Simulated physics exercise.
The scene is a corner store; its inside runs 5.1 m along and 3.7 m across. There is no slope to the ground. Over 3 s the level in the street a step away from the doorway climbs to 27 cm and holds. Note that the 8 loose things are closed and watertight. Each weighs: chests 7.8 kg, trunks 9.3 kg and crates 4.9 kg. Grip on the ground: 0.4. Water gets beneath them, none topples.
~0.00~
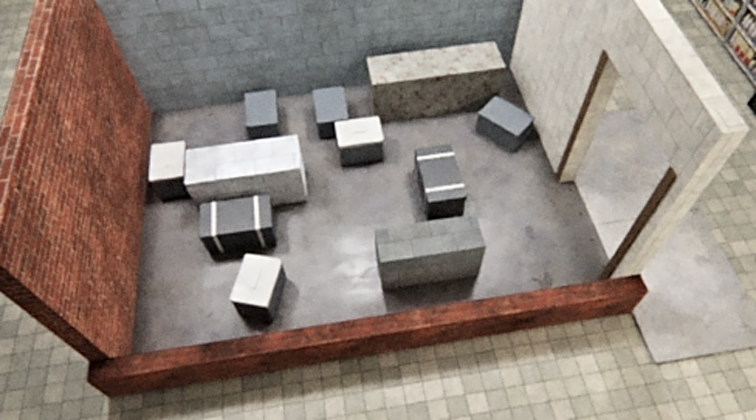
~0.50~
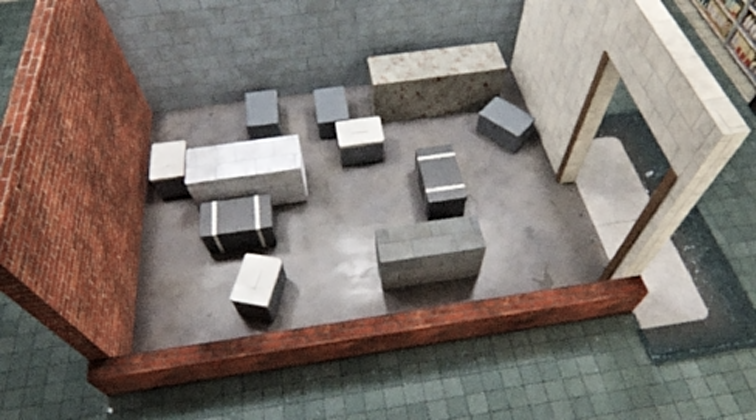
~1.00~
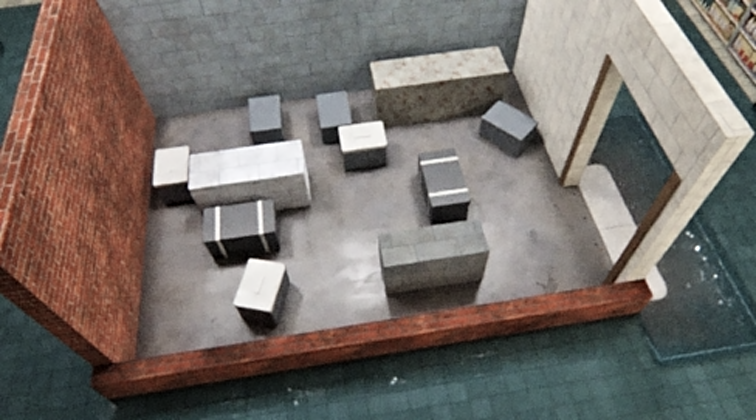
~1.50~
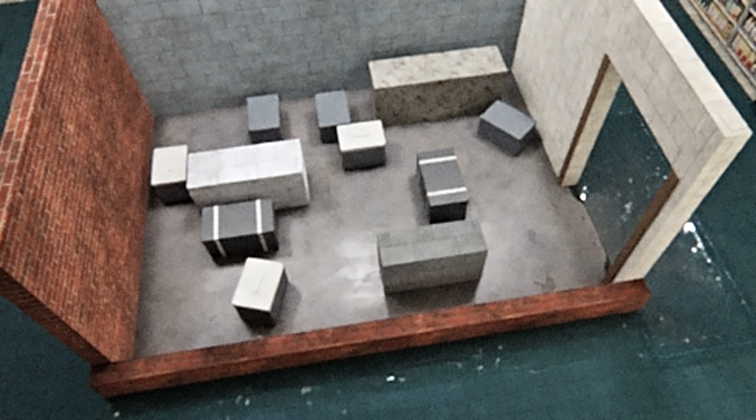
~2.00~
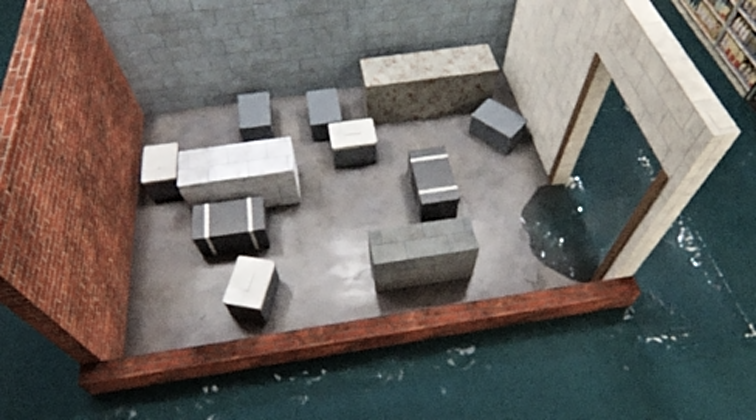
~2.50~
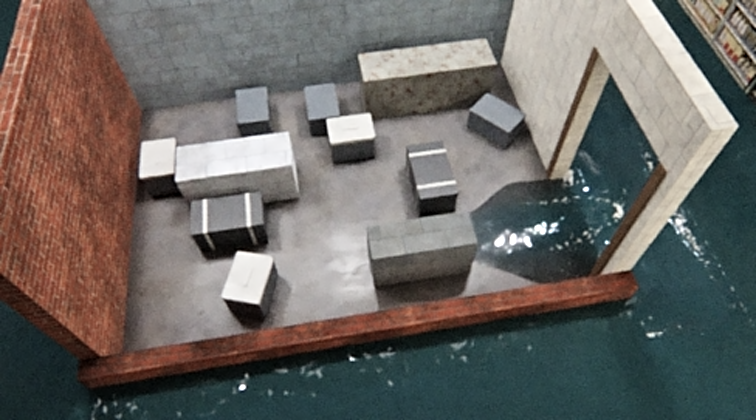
Dark water covering the tiled ground outside a roofless brick-walled room, then spreading in through the right doorway past motionless boxes.
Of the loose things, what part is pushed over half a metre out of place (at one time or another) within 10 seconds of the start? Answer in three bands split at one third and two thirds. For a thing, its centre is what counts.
Two thirds or more.
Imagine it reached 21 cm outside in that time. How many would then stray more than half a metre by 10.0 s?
Result: 6.
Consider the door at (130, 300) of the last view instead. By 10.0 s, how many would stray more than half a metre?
You'd get 6 in that case.
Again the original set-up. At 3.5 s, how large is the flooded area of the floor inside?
5.0 m2.
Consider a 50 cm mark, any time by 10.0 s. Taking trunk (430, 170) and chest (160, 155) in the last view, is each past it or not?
Well, the first goes farther, the second shorter.
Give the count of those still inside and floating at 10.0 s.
Tally: 8 of them.
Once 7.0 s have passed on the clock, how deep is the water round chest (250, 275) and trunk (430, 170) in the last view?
First roughly 12 cm, second roughly 8 cm.
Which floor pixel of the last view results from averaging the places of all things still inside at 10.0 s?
Roughly at (237, 167).
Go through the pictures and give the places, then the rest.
The first picture shows a chest at (167, 160) rests on the ground; a trunk at (235, 215) rests on the ground; 0.0 m2 under water; 0 of 8 have shifted.
The second picture shows a chest at (168, 160) rests on the ground; a trunk at (236, 215), on the bottom; 0.0 m2 under water; 0 of 8 have shifted.
The third picture shows a chest at (171, 165), on the bottom; a trunk at (239, 220) rests on the ground; 0.0 m2 under water; 0 of 8 have shifted.
The fourth picture shows a chest at (170, 164), on the bottom; a trunk at (237, 219), on the bottom; water covers 0.0 m2; 0 of 8 have shifted.
The fifth picture shows a chest at (160, 162), on the bottom; a trunk at (228, 217), on the bottom; 0.5 m2 under water; 0 of 8 have shifted.
The sixth picture shows a chest at (158, 157) rests on the ground; a trunk at (227, 213) rests on the ground; water covers 1.4 m2; 0 of 8 have shifted.
After 3.5 s 0 of 8 are over 50 cm from their spots; 0 afloat.
After 4.5 s 1 of 8 are over 50 cm from their spots; 1 afloat.
After 7.0 s 6 of 8 are over 50 cm from their spots; 5 afloat.
After 10.0 s 7 of 8 are over 50 cm from their spots, and 7 have been at some point; 8 afloat.
